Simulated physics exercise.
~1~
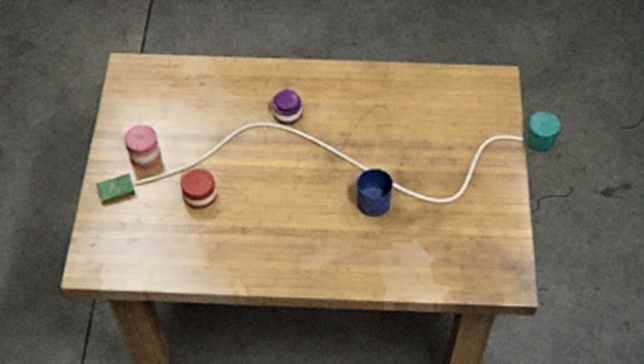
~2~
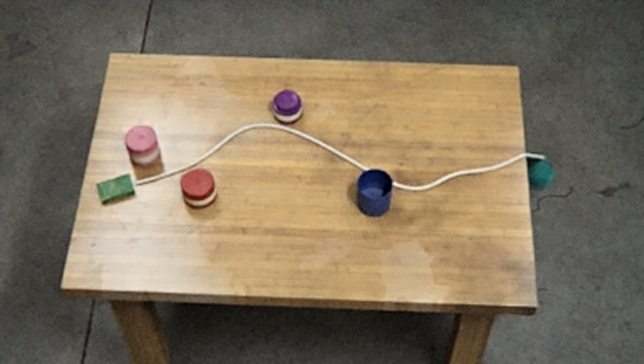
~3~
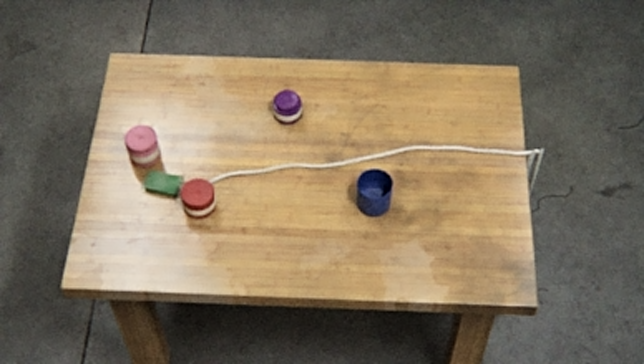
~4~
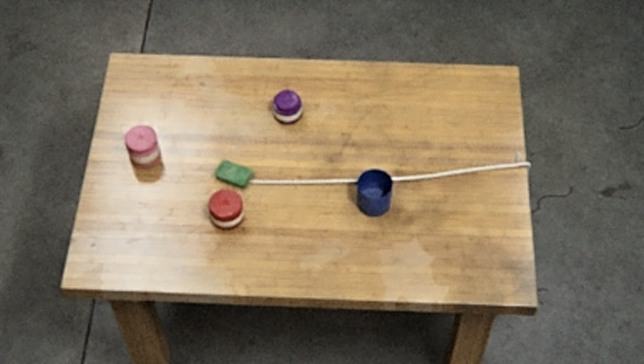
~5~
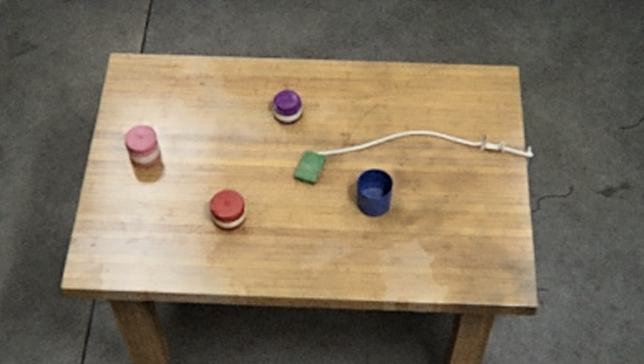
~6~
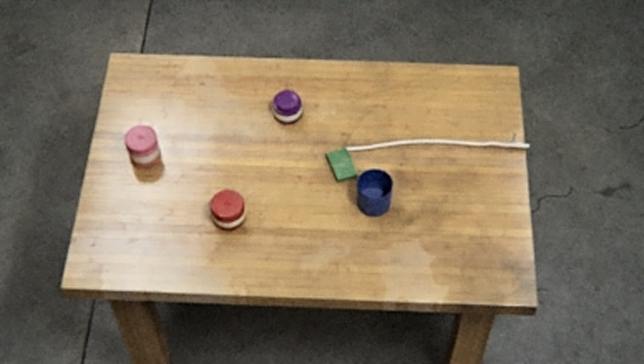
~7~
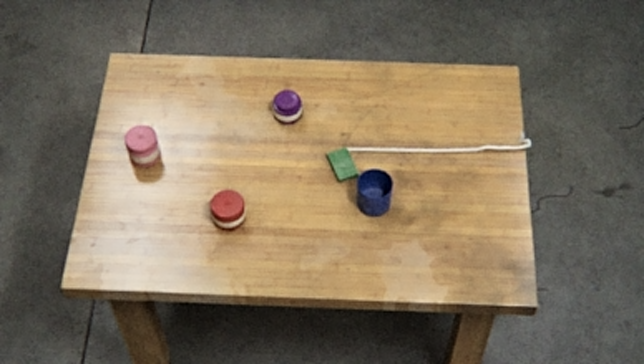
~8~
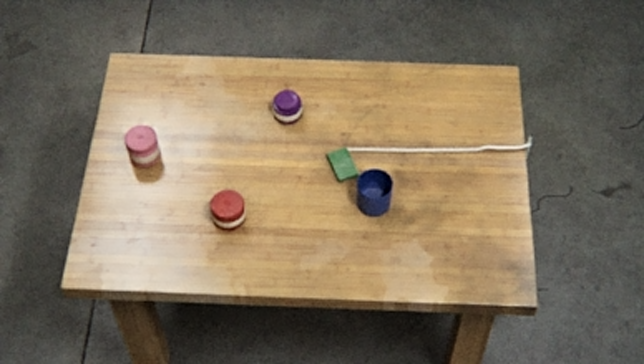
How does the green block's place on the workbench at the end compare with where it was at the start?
It started near the left edge of the workbench, below the pink tin, and ended well to the right and slightly farther up, just above and to the left of the blue cup.
A teal speaker dropped past the right edge of a wooden workbench, and its white cable dragged a small green block rightward, shoving the red canister slightly aside. The block stopped beside the blue cup, still on the bench, with the speaker out of sight.
